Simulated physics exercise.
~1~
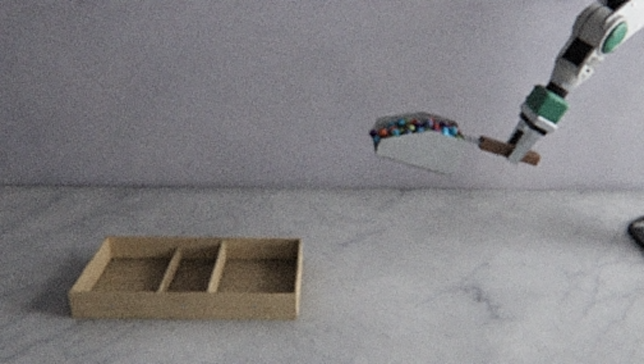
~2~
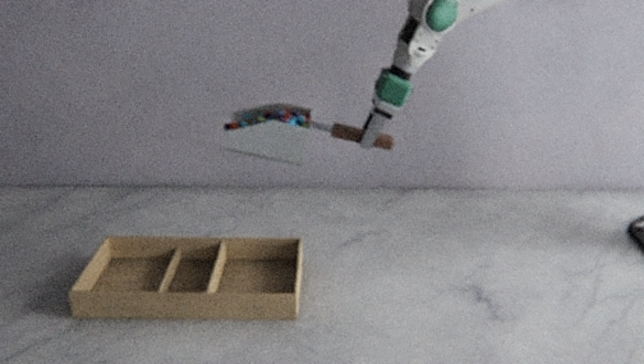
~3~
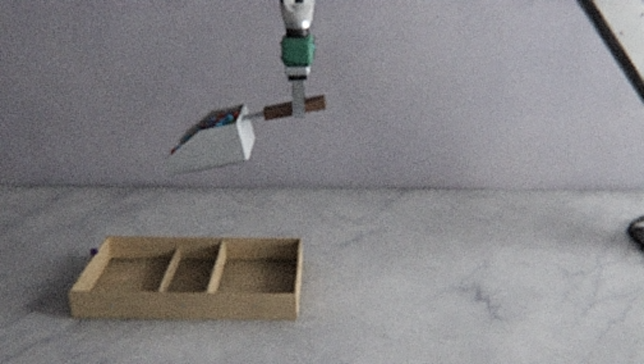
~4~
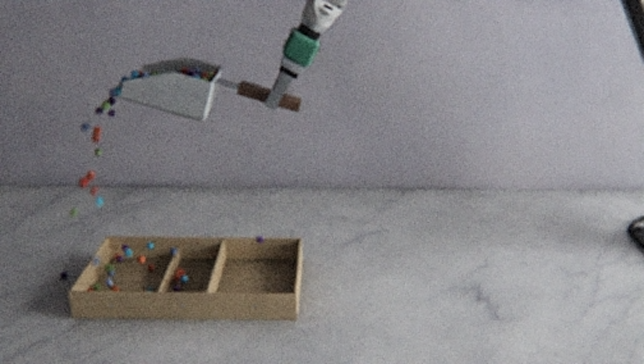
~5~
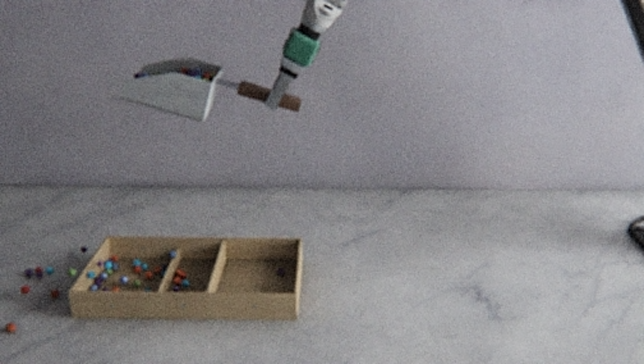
A robot arm moves a scoop left and spills some colourful balls around a divided box.
